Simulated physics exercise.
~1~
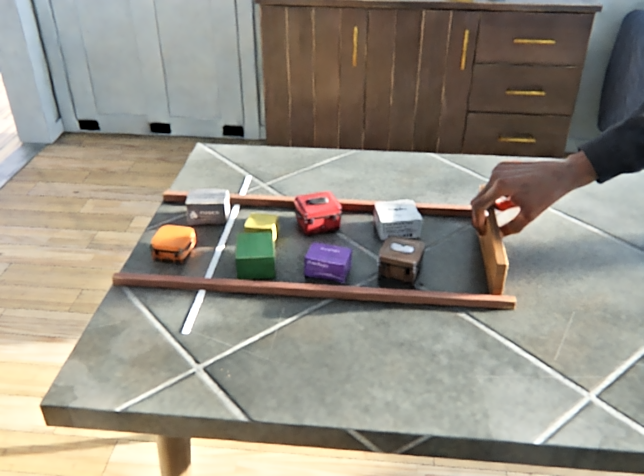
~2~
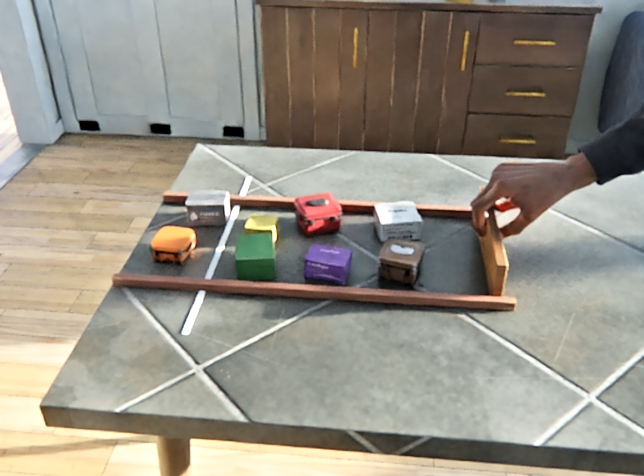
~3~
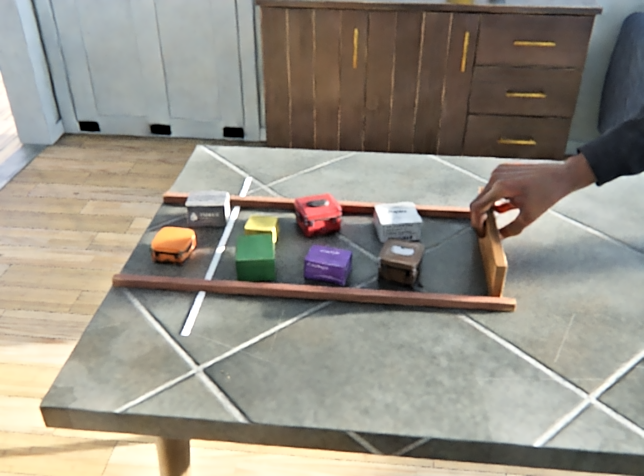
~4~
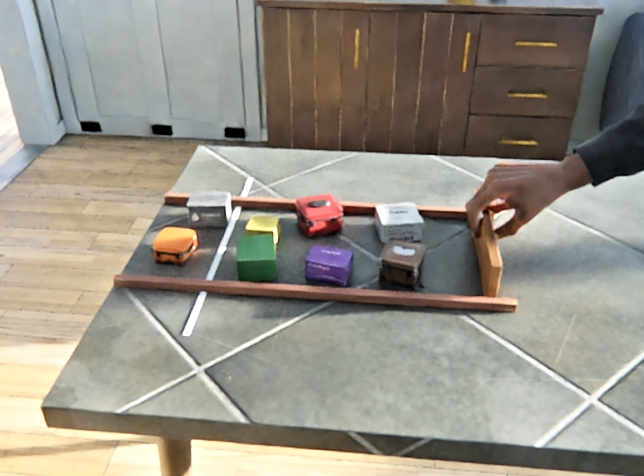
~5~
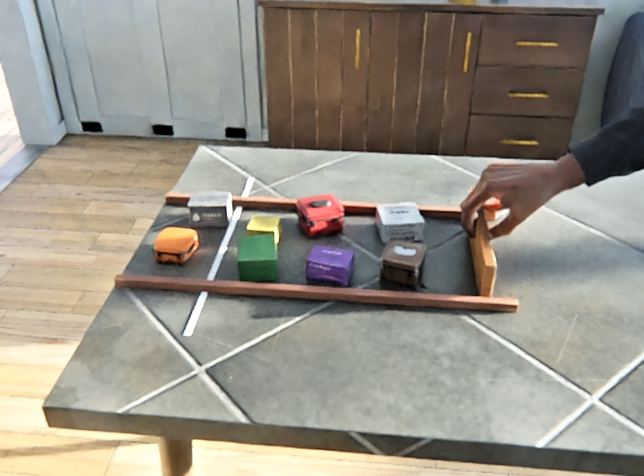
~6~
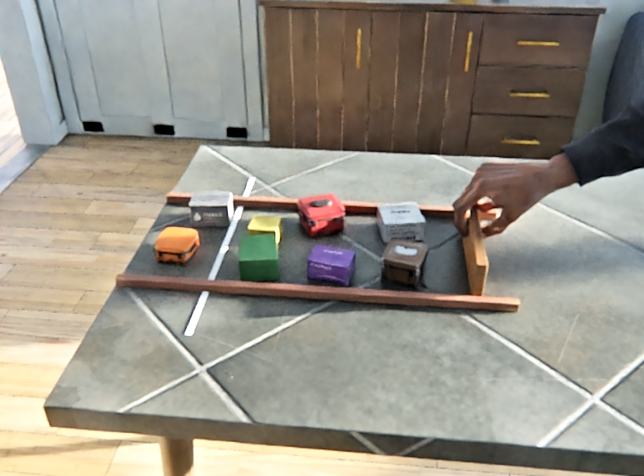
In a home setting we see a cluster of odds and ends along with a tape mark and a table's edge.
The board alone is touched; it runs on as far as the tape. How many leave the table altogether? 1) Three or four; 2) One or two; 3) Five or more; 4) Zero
Option 1: Three or four.
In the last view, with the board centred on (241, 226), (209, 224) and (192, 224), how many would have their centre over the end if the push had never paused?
Respectively, 2, 3 and 5.
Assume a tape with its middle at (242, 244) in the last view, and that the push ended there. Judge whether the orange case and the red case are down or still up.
As for the orange case, it does not stay; as for the red case, it keeps its spot.
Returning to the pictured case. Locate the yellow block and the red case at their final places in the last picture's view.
Yellow block at (213, 234), red case at (179, 204).
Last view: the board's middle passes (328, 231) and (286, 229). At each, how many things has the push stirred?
The first count is 6, and then it's 8.
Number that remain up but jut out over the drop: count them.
0 of them.
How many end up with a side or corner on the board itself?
Counting them up gives 3.
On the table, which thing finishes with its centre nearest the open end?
Result: Red case.
Soon after, none off yet; orange case at rest near (177, 247); grey box at rest near (212, 209); yellow block at rest near (265, 230).
After that, none off yet; orange case at rest near (177, 247); grey box at rest near (212, 209); yellow block displaced about its own width near (242, 231).
And then, none off yet; orange case displaced about its own width near (133, 244); grey box displaced about its own width near (177, 206); yellow block displaced about its own width near (232, 234).
In the end, the number that fall off is three or four; gone, green block, grey box and orange case.
